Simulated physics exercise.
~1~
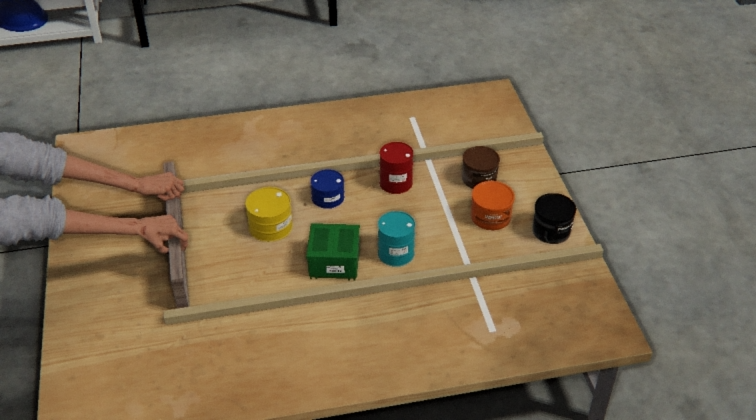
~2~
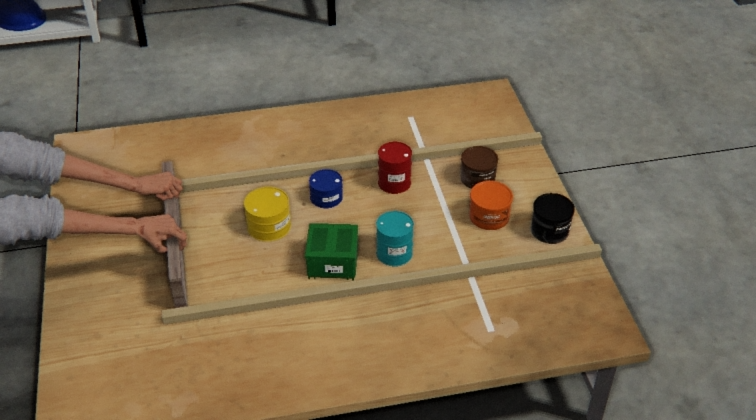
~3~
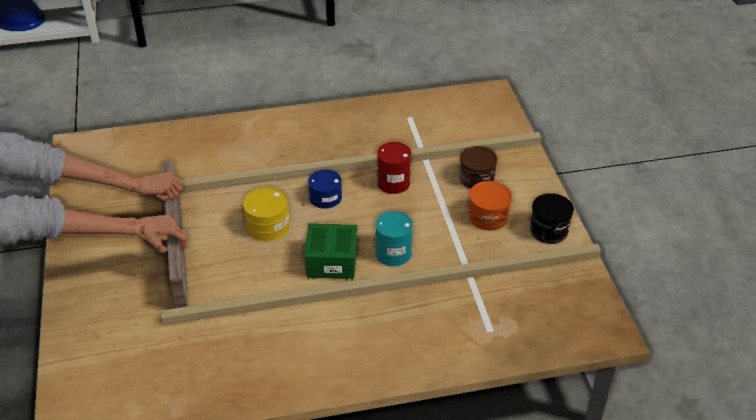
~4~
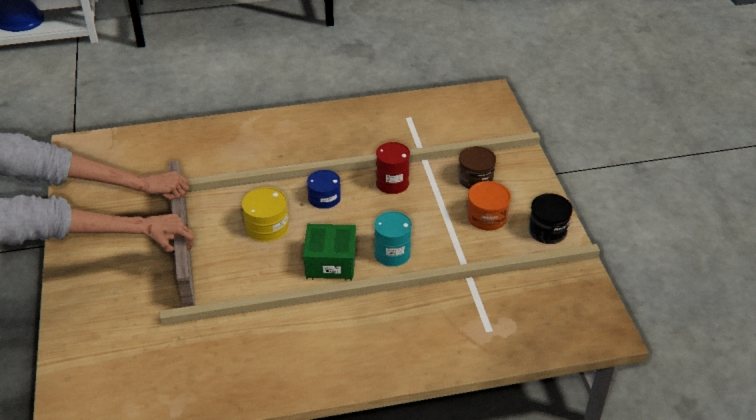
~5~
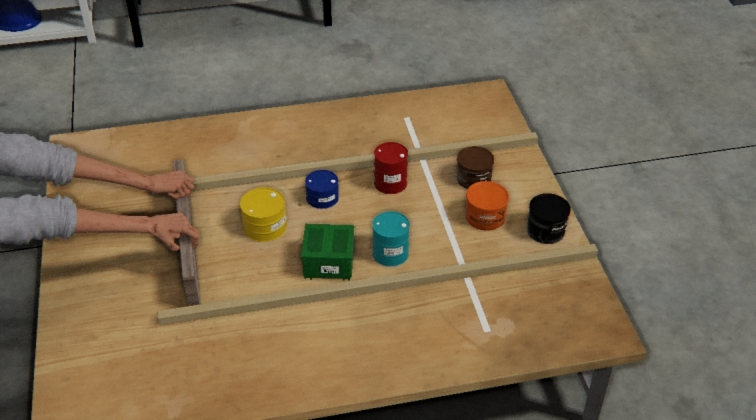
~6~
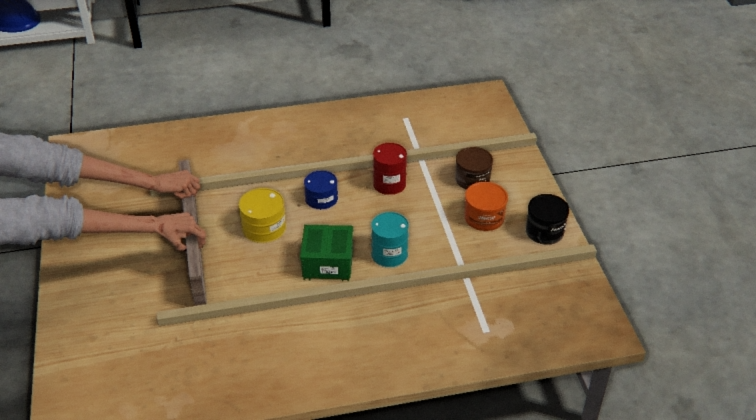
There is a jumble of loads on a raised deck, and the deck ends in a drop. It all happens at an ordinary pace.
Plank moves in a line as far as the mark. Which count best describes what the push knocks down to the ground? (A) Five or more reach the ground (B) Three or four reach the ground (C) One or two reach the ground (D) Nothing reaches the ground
D.
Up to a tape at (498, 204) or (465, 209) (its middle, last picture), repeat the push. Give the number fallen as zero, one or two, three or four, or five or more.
The first spot gives one to two, the second gives no fall at all.
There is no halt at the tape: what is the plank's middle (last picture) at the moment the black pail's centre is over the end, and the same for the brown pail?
About (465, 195), and (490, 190) for the other.
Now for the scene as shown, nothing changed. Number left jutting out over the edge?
Overhanging ones - 0.
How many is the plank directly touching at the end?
Contact count: 3.
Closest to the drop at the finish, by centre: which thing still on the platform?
The black pail winds up nearest.
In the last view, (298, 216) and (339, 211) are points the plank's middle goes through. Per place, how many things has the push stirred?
Answer - first 3, then 4.
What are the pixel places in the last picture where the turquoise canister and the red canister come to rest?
The turquoise canister ends at (519, 223) and the red canister at (475, 156).
Soon after, none off yet; black pail at rest near (547, 220); brown pail at rest near (474, 169); orange pail at rest near (485, 207).
At rest, the number that fall off is zero.
